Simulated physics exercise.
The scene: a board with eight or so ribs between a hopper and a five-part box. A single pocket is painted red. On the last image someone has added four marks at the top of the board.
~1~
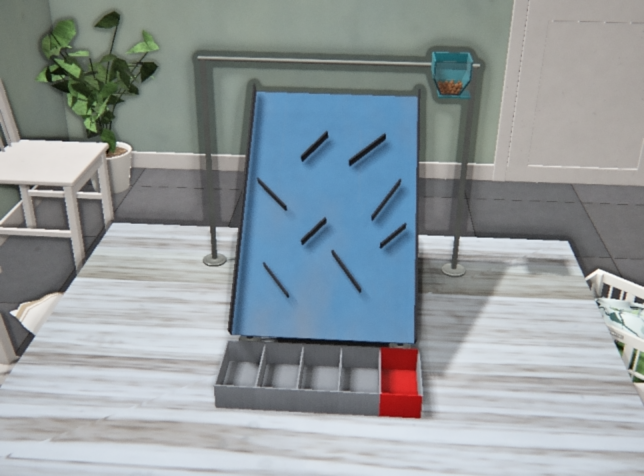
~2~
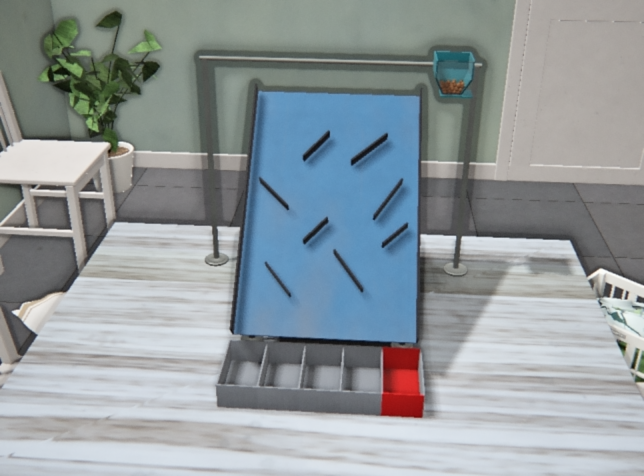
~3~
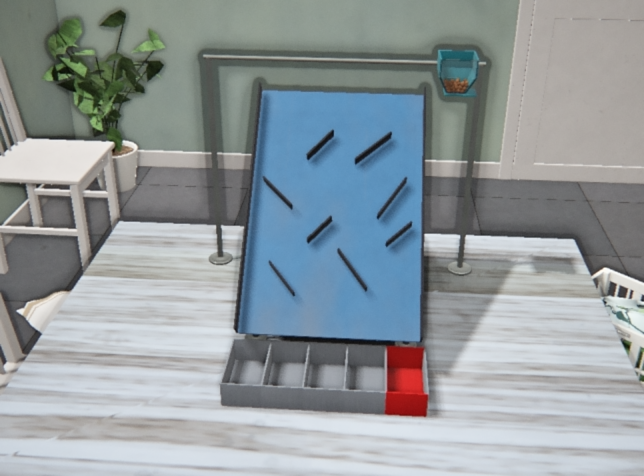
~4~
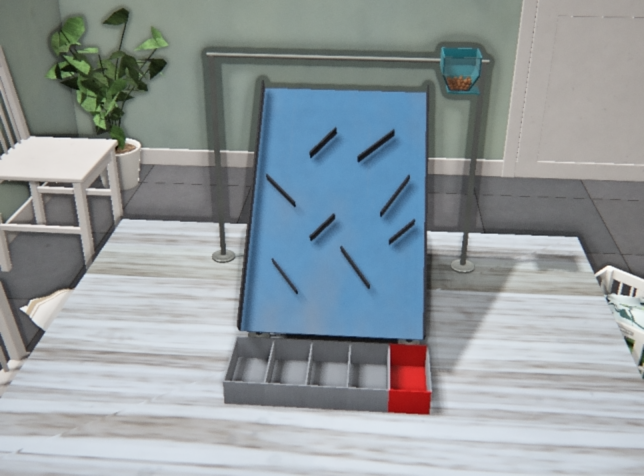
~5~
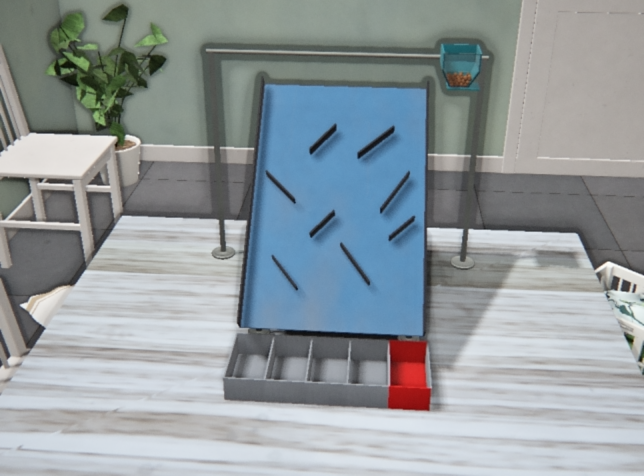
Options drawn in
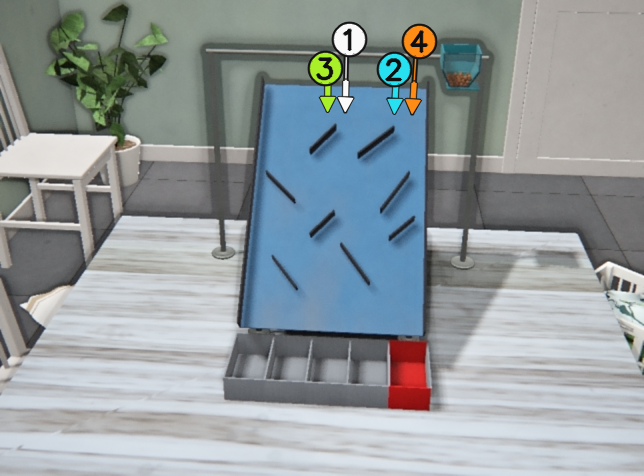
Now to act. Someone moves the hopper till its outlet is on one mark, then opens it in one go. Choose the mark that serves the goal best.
Choose 4.
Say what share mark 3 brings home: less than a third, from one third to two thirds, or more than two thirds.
It is less than a third.
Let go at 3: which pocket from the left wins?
It is the third one.
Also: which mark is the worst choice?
3 it is.
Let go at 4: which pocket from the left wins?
It is the fifth one.
On the marked copy, mark 1 meets the board at (345, 106); mark 2 meets the board at (394, 108); mark 3 meets the board at (327, 106); mark 4 meets the board at (412, 108).
With 1, about a third in the red pocket, about two thirds in other pockets.
With 2, about half in the red pocket, about half in other pockets.
With 3, a small part in the red pocket, most in other pockets, a small part outside the box.
With 4, nearly all in the red pocket, a small part in other pockets.
